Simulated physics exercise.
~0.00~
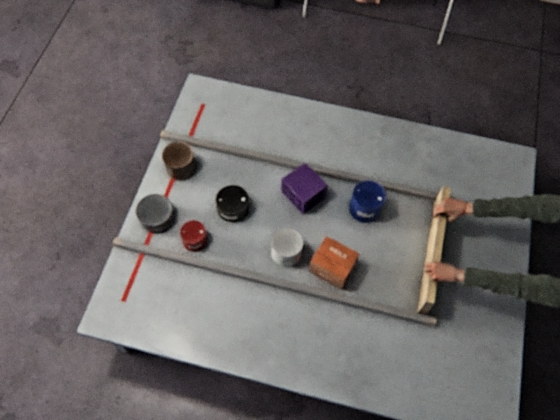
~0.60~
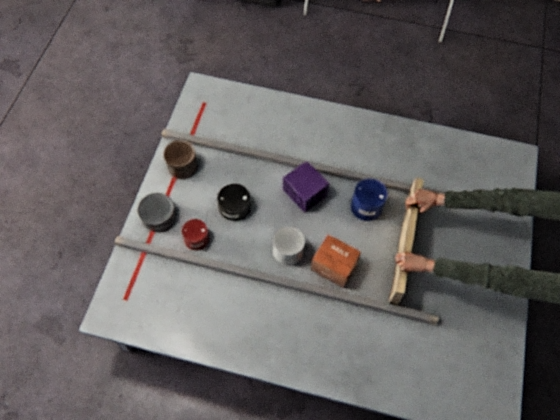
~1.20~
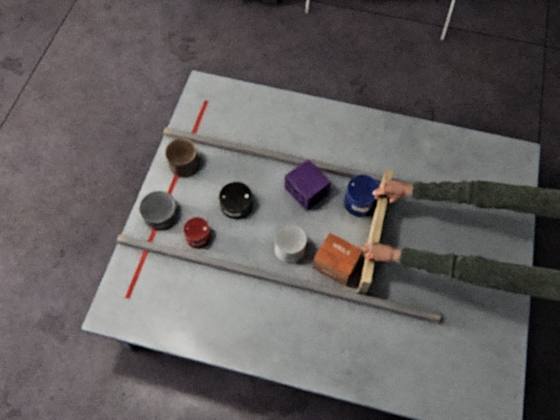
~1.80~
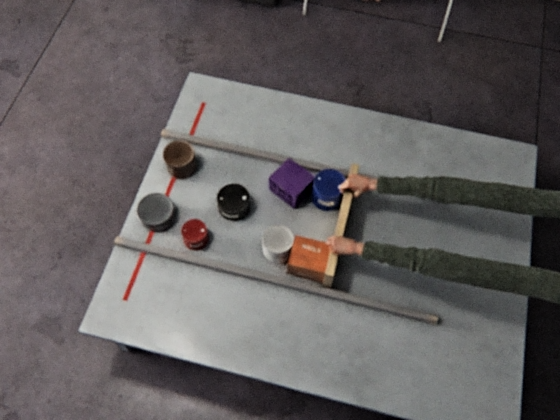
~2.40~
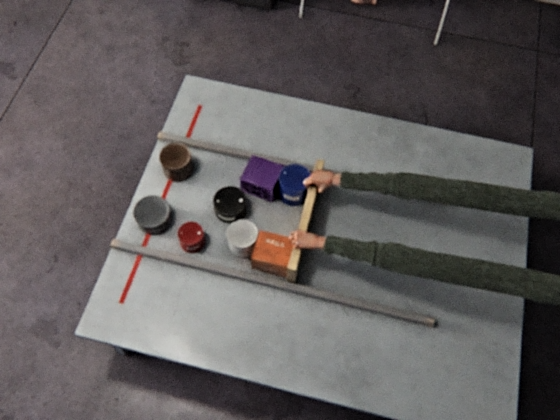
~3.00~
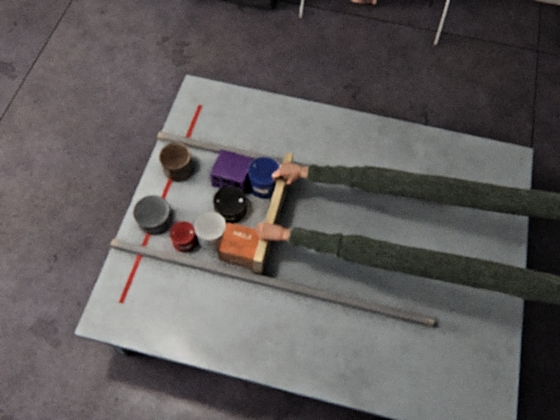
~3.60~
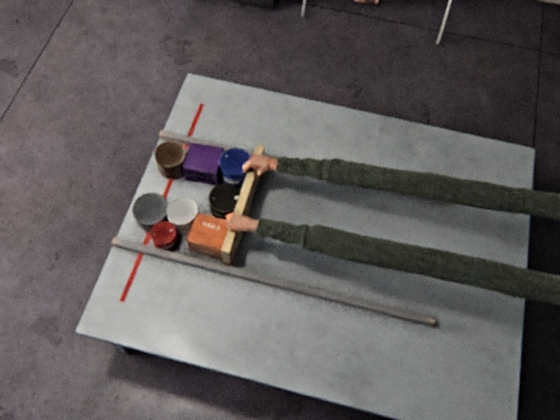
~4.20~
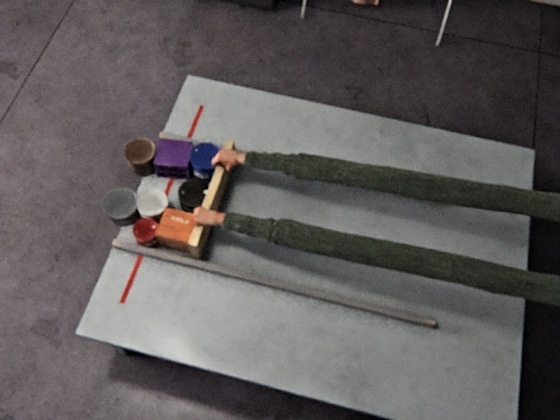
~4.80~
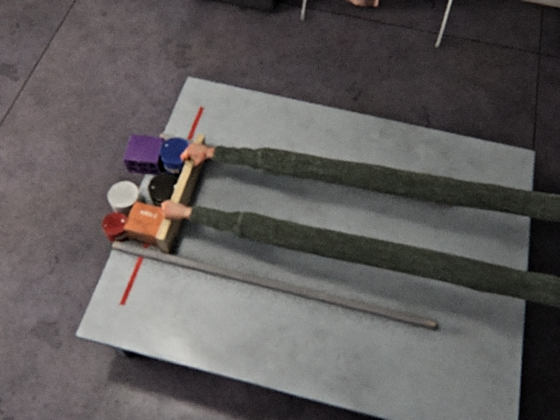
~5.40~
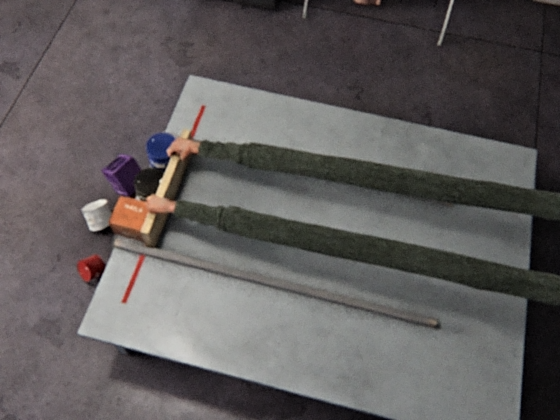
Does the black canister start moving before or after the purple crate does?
It starts moving after the purple crate. The crate is already sliding left with the push while the black canister still stands in its place.
Two arms push a plank left, bunching tubs and boxes until several drop off the platform.
